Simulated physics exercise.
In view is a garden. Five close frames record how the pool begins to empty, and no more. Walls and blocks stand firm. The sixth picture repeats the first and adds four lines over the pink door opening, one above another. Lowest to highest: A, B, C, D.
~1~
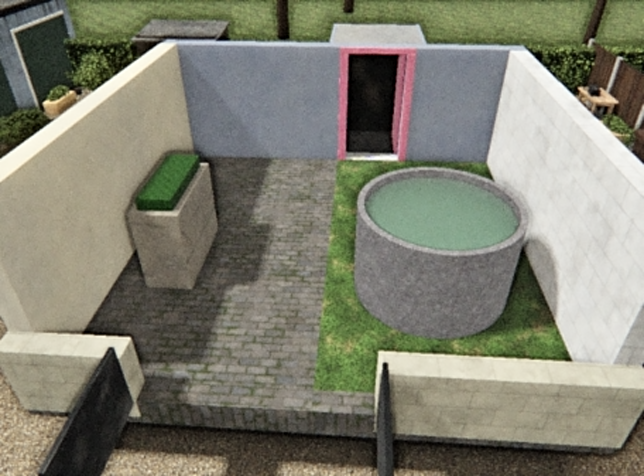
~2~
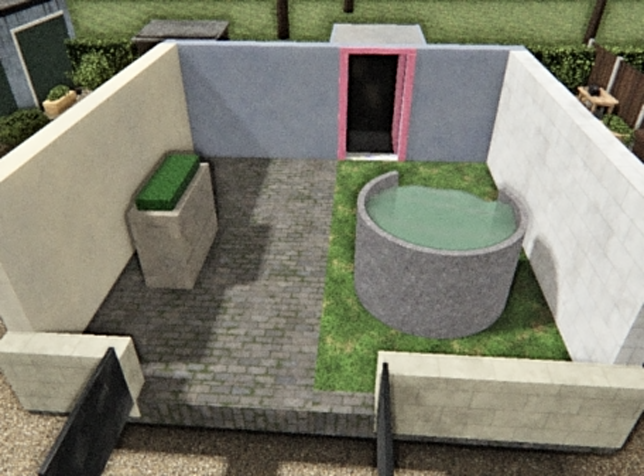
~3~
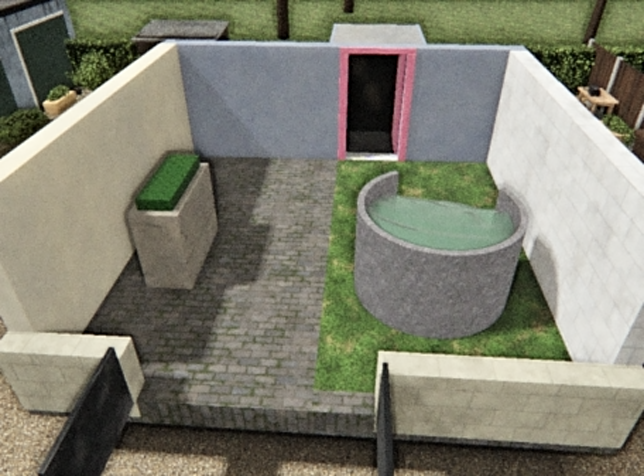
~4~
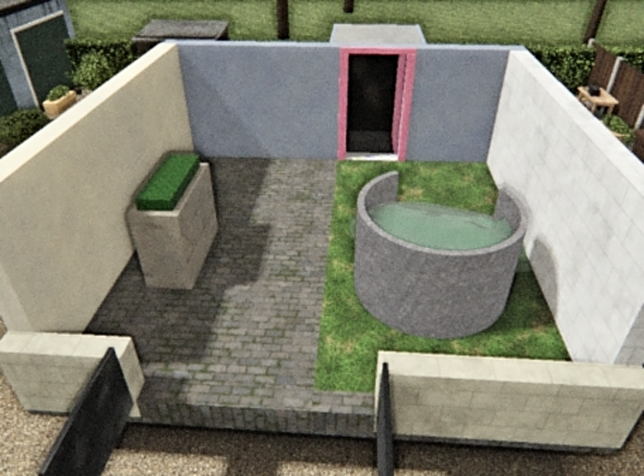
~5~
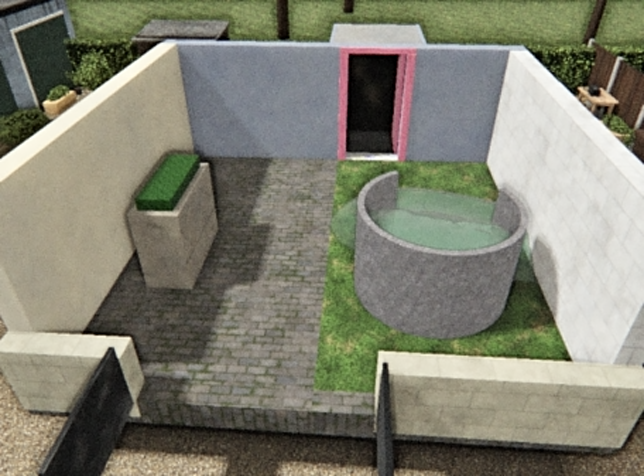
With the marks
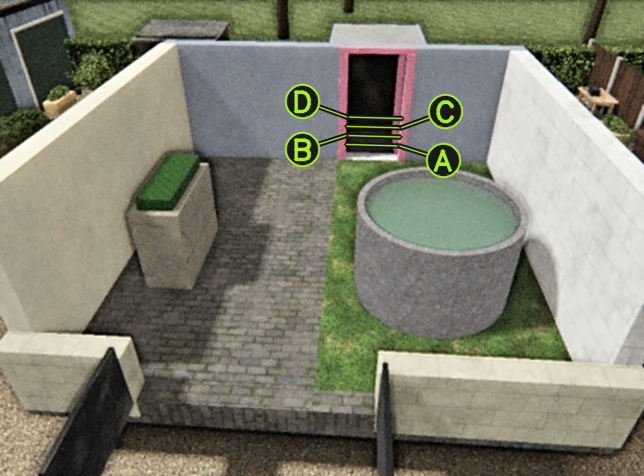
Greenish water sinking inside a round grey pool with its back wall open, then spreading thinly over the grass around it.
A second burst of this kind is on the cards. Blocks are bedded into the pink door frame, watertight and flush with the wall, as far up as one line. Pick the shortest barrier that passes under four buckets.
The answer is mark A.
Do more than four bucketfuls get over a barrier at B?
No, not at all.
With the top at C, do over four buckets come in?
No.
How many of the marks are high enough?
All of them.
On the marked copy, A at (372, 145); B at (373, 136); C at (373, 127); D at (374, 117); from the bottom up A, B, C, D.
Choosing A, a bucket or two gets in.
Choosing B, nothing gets over.
Choosing C, nothing gets over.
Choosing D, nothing gets over.
